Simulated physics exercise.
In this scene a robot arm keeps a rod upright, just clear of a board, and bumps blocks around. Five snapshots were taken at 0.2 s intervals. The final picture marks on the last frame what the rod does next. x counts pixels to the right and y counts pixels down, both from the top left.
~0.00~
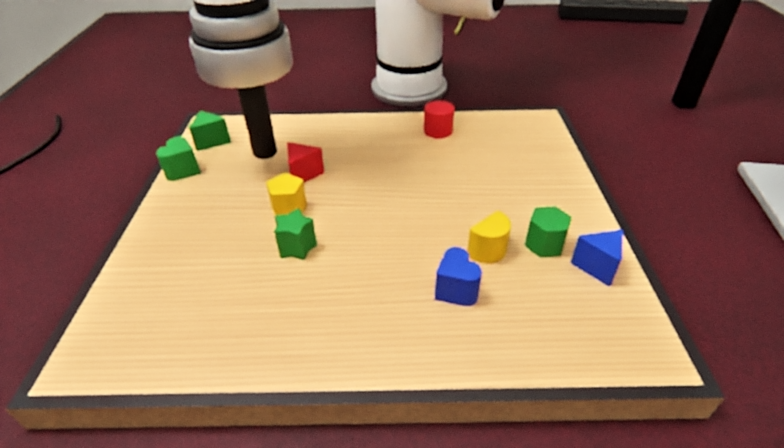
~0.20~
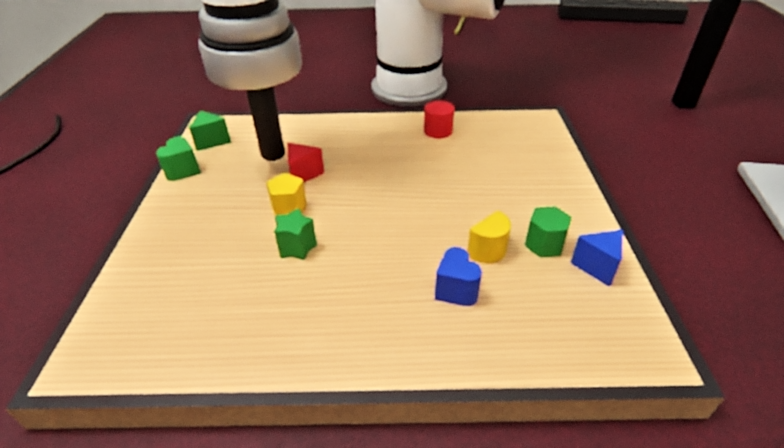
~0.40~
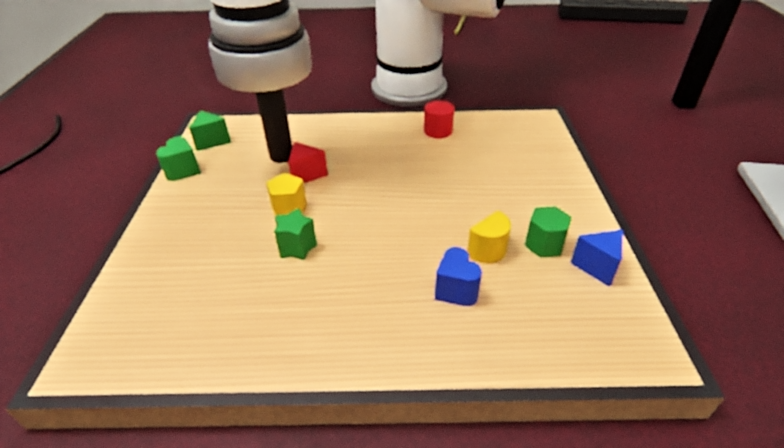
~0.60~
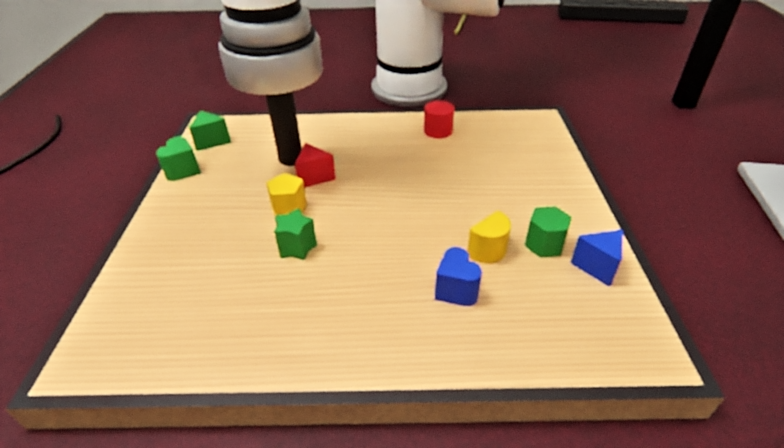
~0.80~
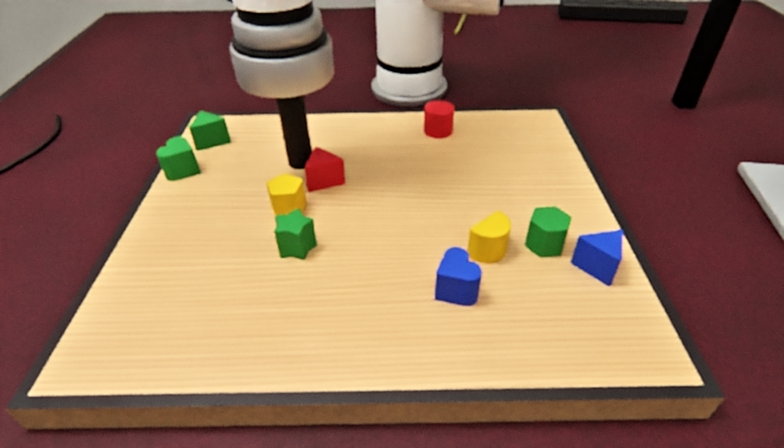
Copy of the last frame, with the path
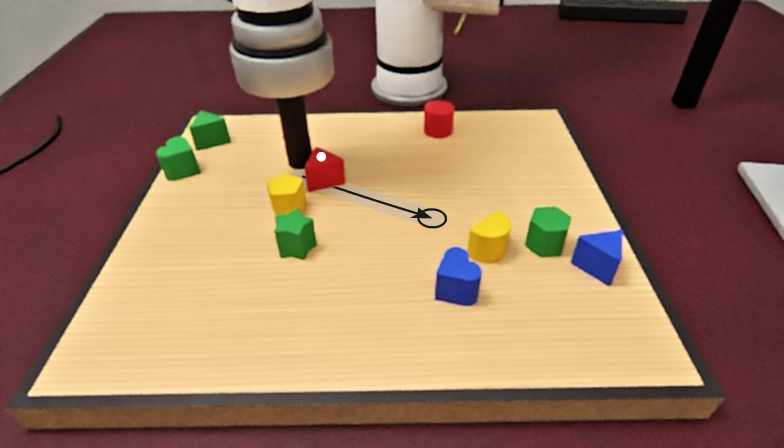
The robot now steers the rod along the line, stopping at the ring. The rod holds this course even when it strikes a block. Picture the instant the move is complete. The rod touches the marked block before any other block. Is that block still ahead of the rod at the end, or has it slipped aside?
Final position: Ahead.
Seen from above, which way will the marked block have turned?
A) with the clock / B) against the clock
Choice A: With the clock.
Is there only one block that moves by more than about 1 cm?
Answer: Yes.
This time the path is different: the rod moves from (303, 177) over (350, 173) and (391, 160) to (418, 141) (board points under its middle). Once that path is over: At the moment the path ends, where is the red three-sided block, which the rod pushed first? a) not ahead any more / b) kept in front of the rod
That would be a.
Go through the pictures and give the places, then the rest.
The first picture shows rod tip (265, 154); block tops, yellow pentagon (284, 184); red three-sided block (299, 150).
The second picture shows rod (273, 155); blocks unchanged.
The third picture shows rod (282, 158); red three-sided block (303, 151).
The fourth picture shows rod (291, 160); red three-sided block (311, 153).
The fifth picture shows rod (301, 164); yellow pentagon (284, 184); red three-sided block (321, 157).
Path on the board, from (303, 177) directly to (432, 218); the dot is on the red three-sided block.
On the path given first. One third of the way, rod (342, 177); red three-sided block (363, 171).
Two thirds of the way, rod (386, 190); red three-sided block (408, 187), turned 20° clockwise.
At the end, rod (433, 205); yellow pentagon in place; red three-sided block (457, 203), turned 35° clockwise.
